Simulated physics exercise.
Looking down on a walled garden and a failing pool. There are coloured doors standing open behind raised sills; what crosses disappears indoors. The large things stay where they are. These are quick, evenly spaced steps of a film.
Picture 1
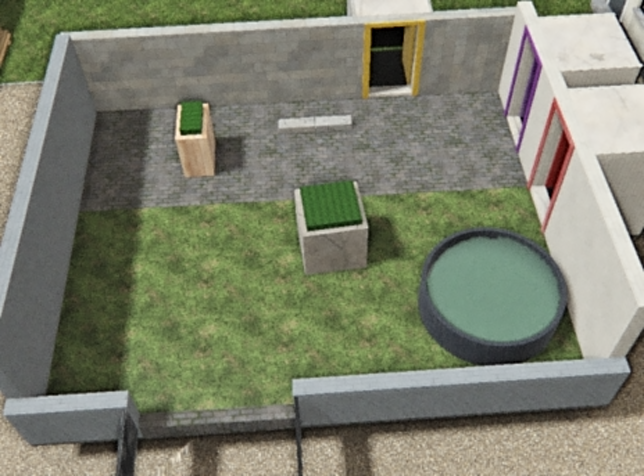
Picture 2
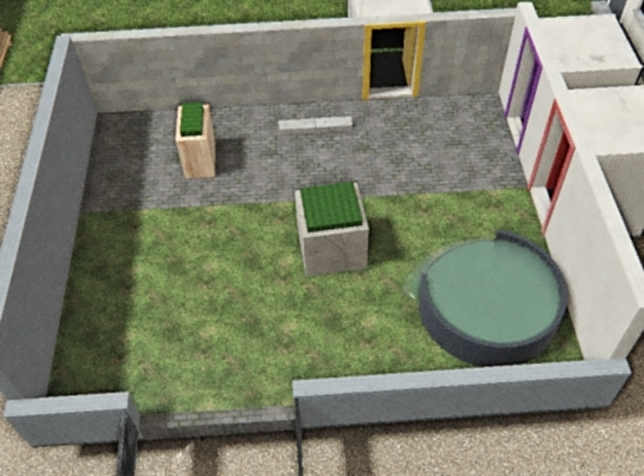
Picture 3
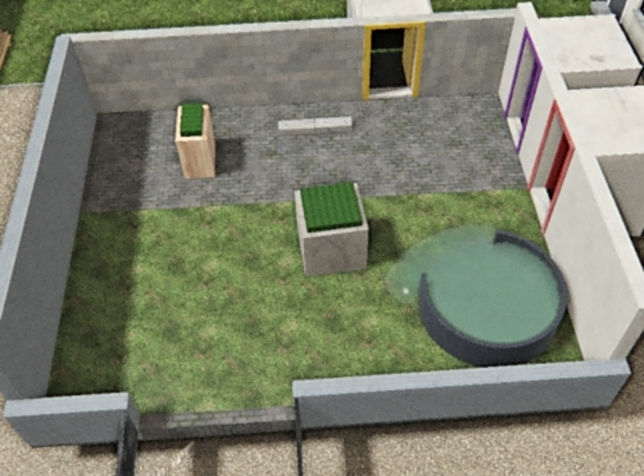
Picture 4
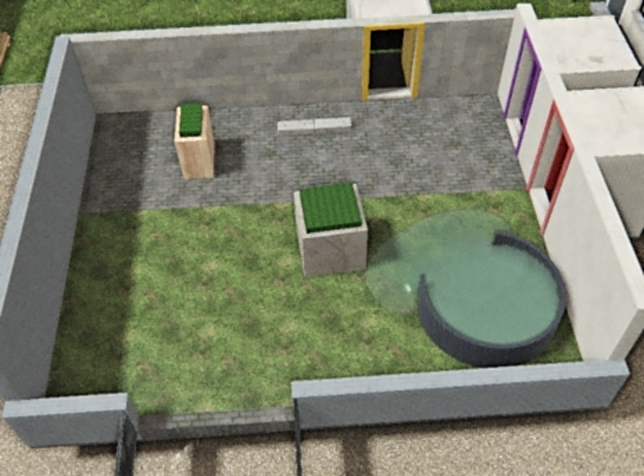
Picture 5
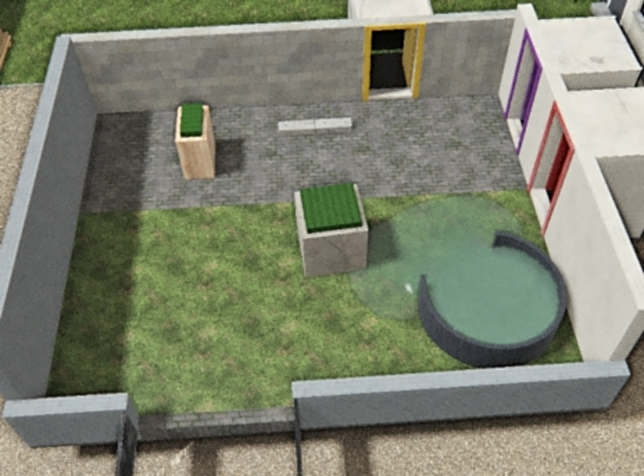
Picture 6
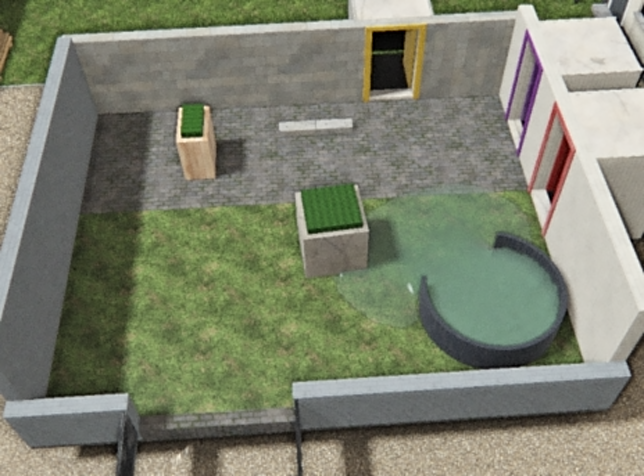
Water in the round pool sat still, then poured out through a gap in the pool's far side and spread steadily over the grass, toward the planter box and back toward the paving.
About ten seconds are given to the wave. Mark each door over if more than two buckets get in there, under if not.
Red door: Under, purple door: Over, yellow door: Over.
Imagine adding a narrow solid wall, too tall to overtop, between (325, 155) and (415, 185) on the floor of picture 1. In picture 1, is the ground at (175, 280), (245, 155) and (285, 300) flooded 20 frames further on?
Listed order: Spared, swamped, swamped.
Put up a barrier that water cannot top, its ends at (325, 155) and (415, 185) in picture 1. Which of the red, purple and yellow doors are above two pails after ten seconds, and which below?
The red door falls short, the purple door exceeds the limit, the yellow door falls short.
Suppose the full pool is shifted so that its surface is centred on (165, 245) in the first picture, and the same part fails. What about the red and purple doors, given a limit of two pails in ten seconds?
Log - red door: Limit not reached; purple door: Limit exceeded.
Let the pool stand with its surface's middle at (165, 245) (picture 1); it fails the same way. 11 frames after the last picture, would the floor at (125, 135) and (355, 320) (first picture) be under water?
I'd say swamped for the first and still dry for the second.
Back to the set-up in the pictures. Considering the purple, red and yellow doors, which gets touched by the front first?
Result: The door marked red.
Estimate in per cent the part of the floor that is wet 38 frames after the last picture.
My best guess is some 65 %.
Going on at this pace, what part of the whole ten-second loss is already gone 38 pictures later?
Close to 65 %.
A moment on, water covers 20 % of the floor; the red door wet at the sill, nothing in, the purple door not reached, the yellow door not reached.
Next, water covers 35 % of the floor; the red door wet at the sill, nothing in, the purple door wet at the sill, nothing in, the yellow door not reached.
Then, water covers 50 % of the floor; the red door wet at the sill, nothing in, the purple door under two buckets in, the yellow door over two buckets in.
Later, water covers 65 % of the floor; the red door wet at the sill, nothing in, the purple door over two buckets in, the yellow door over two buckets in.
In the end, water covers 80 % of the floor; the red door wet at the sill, nothing in, the purple door far over two buckets in, the yellow door over two buckets in.
